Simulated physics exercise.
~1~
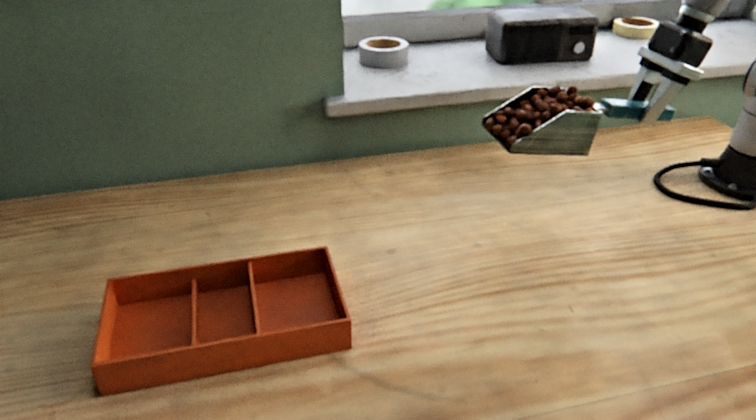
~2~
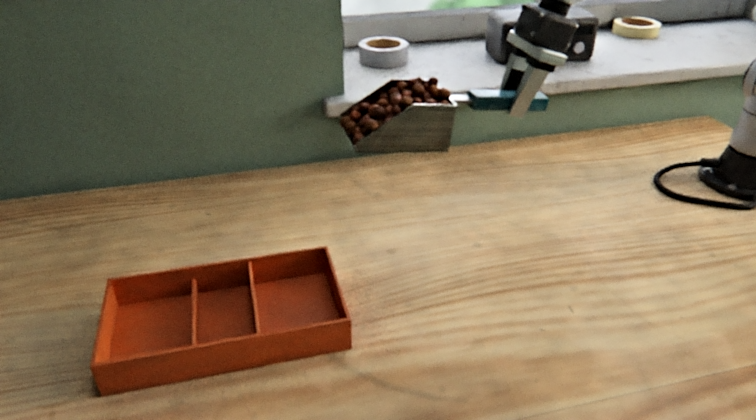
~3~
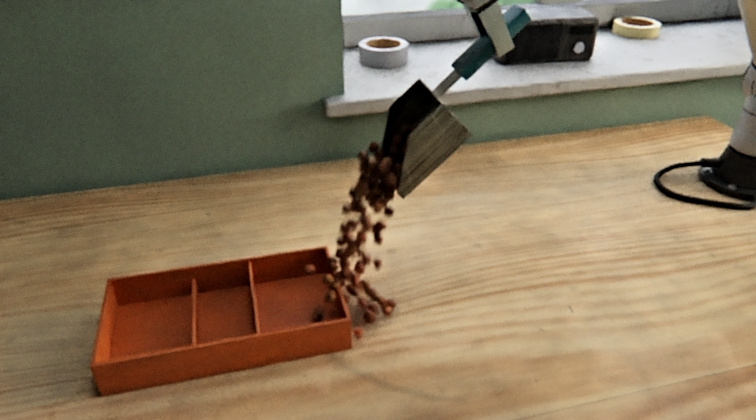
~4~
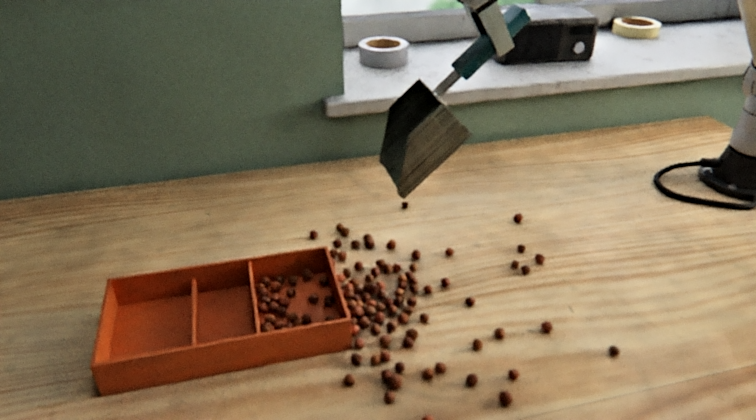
A robot arm carried a metal scoop heaped with small brown nuts left toward an orange divided tray, then tipped it. Some landed in the tray's right compartment, but most scattered across the wooden table, and the scoop stayed tilted and empty above.
